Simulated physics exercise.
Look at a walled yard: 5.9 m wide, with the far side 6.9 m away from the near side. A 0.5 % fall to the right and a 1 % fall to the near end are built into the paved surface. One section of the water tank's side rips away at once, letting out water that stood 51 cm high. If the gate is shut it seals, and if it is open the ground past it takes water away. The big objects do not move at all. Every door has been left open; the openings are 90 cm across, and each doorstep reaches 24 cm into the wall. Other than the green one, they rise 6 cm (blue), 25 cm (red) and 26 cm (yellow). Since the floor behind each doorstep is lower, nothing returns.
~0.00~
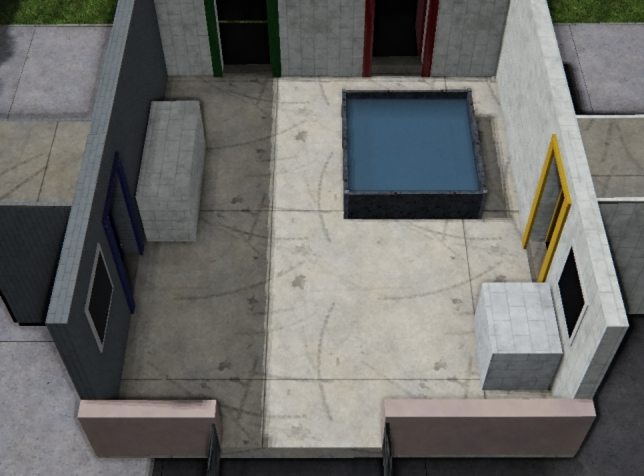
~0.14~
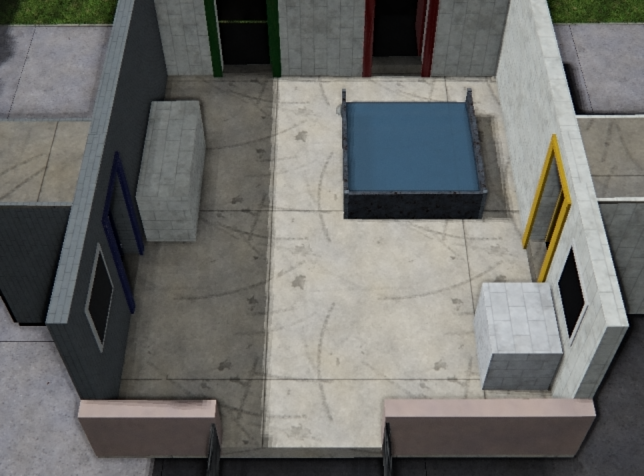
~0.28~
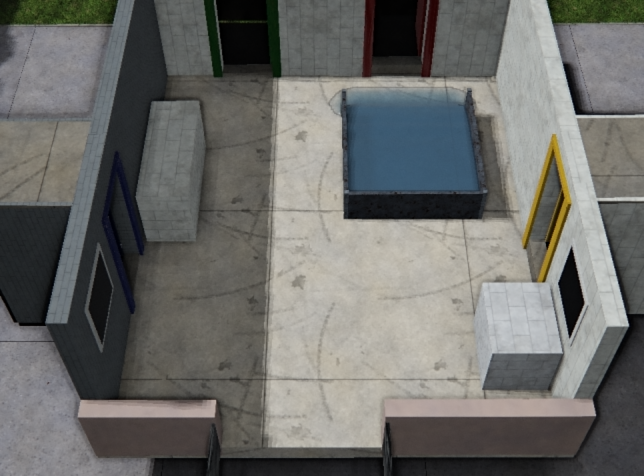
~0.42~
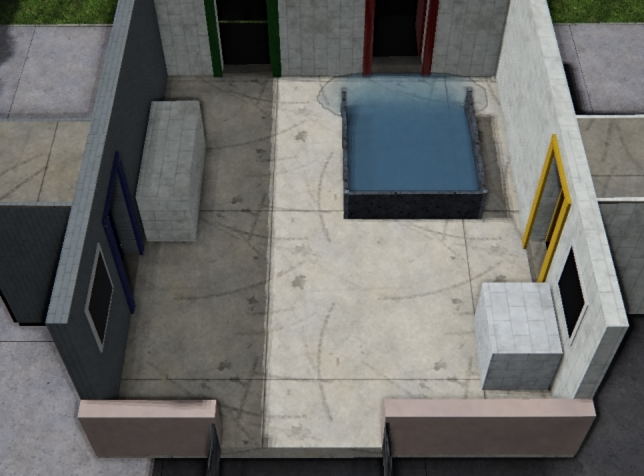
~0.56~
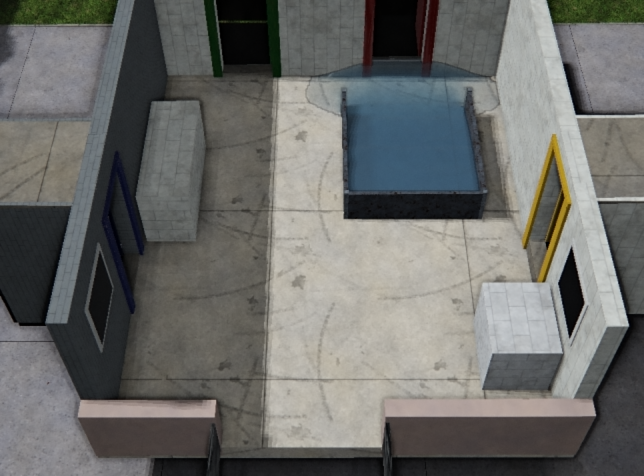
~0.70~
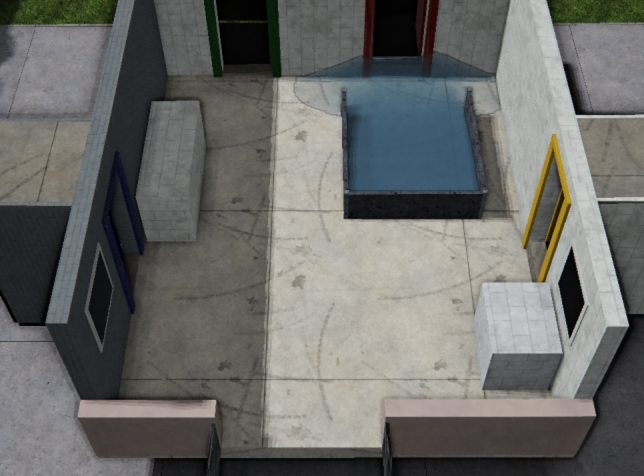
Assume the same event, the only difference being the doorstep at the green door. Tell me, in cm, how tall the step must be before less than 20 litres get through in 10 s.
It would have to be roughly 7 cm high.
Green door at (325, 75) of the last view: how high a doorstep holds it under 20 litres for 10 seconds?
Minimum: About 19 cm.
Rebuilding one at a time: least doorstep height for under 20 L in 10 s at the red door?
Red door - some 33 centimetres.
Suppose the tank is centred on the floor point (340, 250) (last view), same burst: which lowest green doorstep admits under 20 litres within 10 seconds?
Then close to 13.5 cm.
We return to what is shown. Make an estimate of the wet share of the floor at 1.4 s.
I'd say near 15 percent is wet.
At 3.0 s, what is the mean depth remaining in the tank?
Around 18 cm deep on average.
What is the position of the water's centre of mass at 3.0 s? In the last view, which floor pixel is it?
I'd put it close to (379, 129).
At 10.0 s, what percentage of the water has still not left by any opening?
I'd put it at about 90 per cent.
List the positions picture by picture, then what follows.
In the first picture, the water tank at (411, 143) is whole and still, 51 cm deep; the green door at (244, 31) is dry.
In the second picture, the gap is on the far side, the front 0.3 m out at a hidden place; the back of the water tank holds 51 cm.
In the third picture, the front is at (353, 91), 0.6 m from the gap on the far side; 1.4 m2 of floor is wet, 51 cm left at the back.
In the fourth picture, the front is at (462, 77), 1.0 m from the gap on the far side; 2.5 m2 of floor is wet, 51 cm left at the back.
In the fifth picture, the gap is on the far side, the front 1.1 m out at (372, 62); the back of the water tank holds 51 cm.
In the sixth picture, the gap is on the far side, the front 1.3 m out at (302, 77); the back of the water tank holds 51 cm; 1.0 m in a straight line remain to the green door at (244, 31).
After 1.4 s water covers 15 % of the floor, deepest (44 cm) near (489, 77); 4 cm at the green door, 0 litres in over its 6 cm doorstep.
After 3.0 s water covers 35 % of the floor, deepest (30 cm) near (160, 135); 8 cm at the green door, 1 litre in over its 6 cm doorstep.
After 10.0 s water covers 95 % of the floor, deepest (16 cm) near (529, 315); 7 cm at the green door, 30 litres in over its 6 cm doorstep.
At the green door as built, the water arrived by 1.2 s and peaked near 10 cm at 7.8 s.
With a doorstep of 6 cm, 30 litres would have come in within the 10 s; with 8 cm, 11 litres. So under 20 litres takes about 7 cm.
